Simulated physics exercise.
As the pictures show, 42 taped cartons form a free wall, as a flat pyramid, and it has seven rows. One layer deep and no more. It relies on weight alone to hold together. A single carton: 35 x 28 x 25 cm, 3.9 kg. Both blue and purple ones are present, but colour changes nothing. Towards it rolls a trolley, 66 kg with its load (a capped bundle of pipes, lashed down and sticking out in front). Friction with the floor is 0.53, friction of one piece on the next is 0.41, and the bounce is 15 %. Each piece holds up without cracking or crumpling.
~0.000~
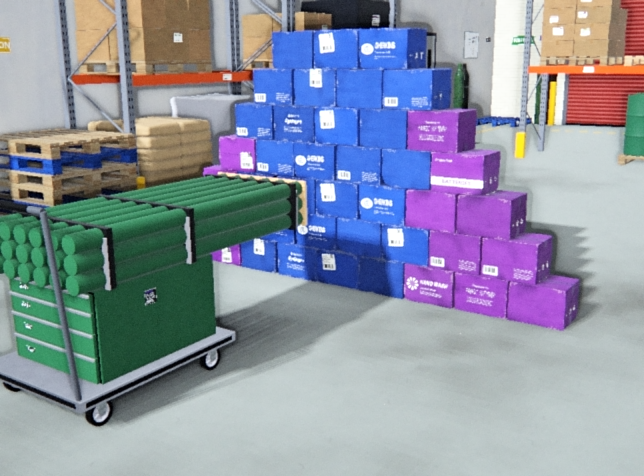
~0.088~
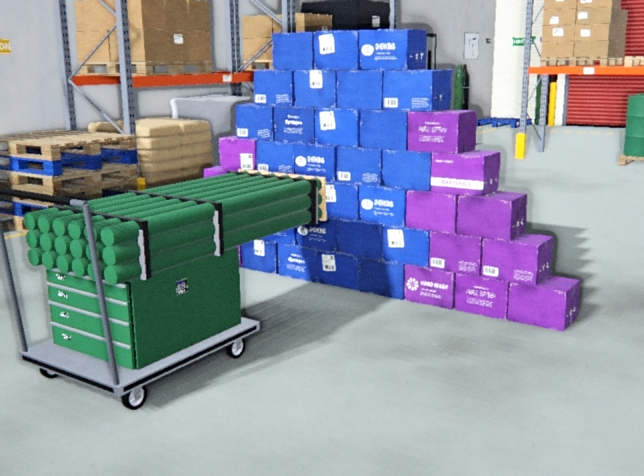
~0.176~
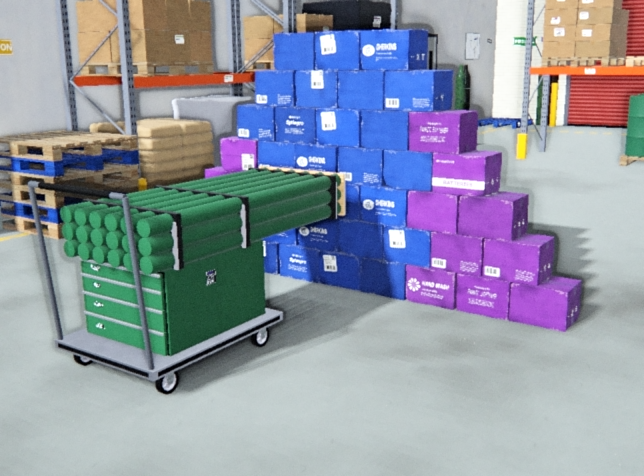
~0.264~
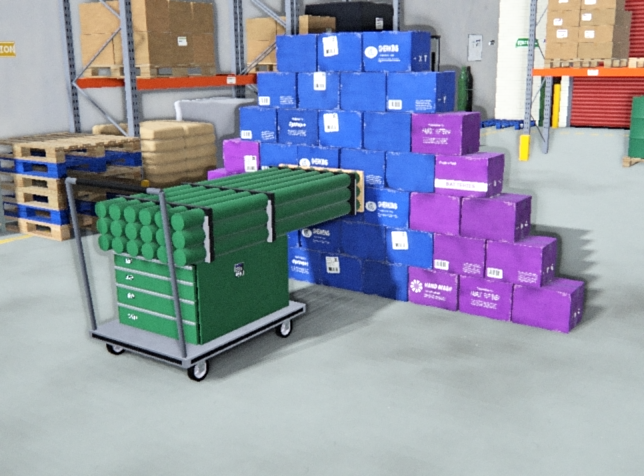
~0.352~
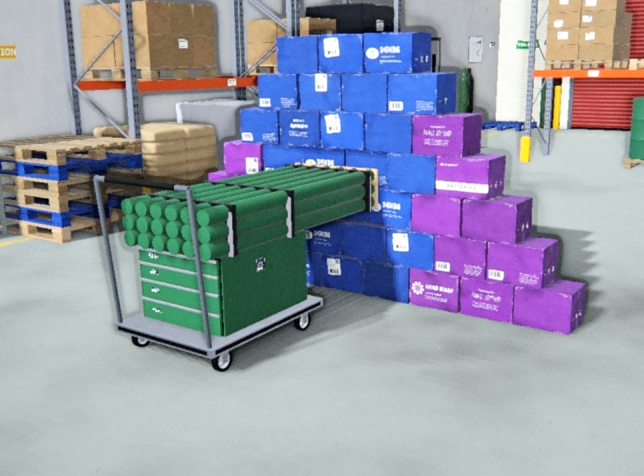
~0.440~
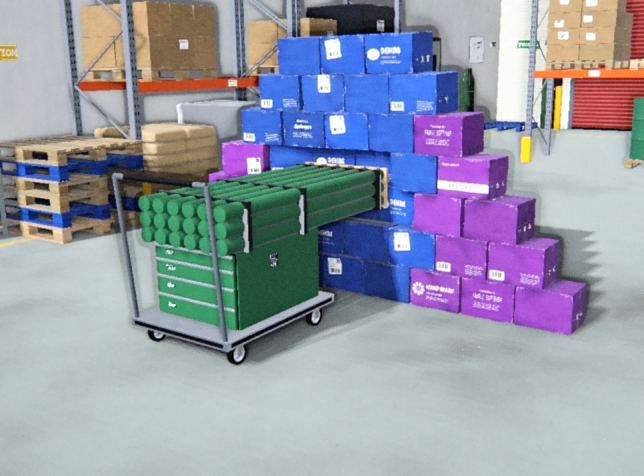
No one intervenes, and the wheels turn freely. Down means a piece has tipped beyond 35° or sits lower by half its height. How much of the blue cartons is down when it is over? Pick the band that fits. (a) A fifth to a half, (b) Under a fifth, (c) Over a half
c.
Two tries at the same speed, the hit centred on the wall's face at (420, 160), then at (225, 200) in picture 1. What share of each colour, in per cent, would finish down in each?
Down by colour - purple: 10%, then 30%; blue: 30%, then 50%.
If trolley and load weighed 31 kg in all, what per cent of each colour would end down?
Purple 0, blue 0 %.
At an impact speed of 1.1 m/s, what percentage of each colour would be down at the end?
Down at the end: Purple 0 per cent, blue 0 per cent.
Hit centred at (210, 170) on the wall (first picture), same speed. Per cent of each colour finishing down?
Result - purple: 10 %; blue: 30 %.
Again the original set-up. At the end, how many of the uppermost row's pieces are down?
Exactly 3.
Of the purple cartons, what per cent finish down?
Purple share down - 10 in a hundred.
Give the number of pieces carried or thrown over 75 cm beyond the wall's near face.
Around 14, give or take.
After 0.70 s, load 40 cm past the wall's line, still rolling; 1 of the 27 blue cartons down (1 of 42 in all colours); top blue carton 12 cm from its place; top purple carton 37 mm from its place.
After 1.18 s, load 65 cm past the wall's line, still rolling; 6 of the 27 blue cartons down (6 of 42 in all colours); top blue carton 17° from how it stood; top purple carton 16° from how it stood.
After 1.64 s, load 75 cm past the wall's line, still rolling; 20 of the 27 blue cartons down (21 of 42 in all colours); top blue carton 52° from how it stood, 45 cm lower; top purple carton 51° from how it stood, 43 cm lower.
After 2.08 s, load 74 cm past the wall's line, stopped; 20 of the 27 blue cartons down (21 of 42 in all colours); top blue carton on its side; top purple carton on its side.
In the end (3.2 s), load 74 cm past the wall's line, stopped; 20 of the 27 blue cartons down (21 of 42 in all colours); top blue carton on its side; top purple carton on its side. That is 74 per cent. From the last view, middles, top blue carton near (468, 219), top purple carton near (561, 270).
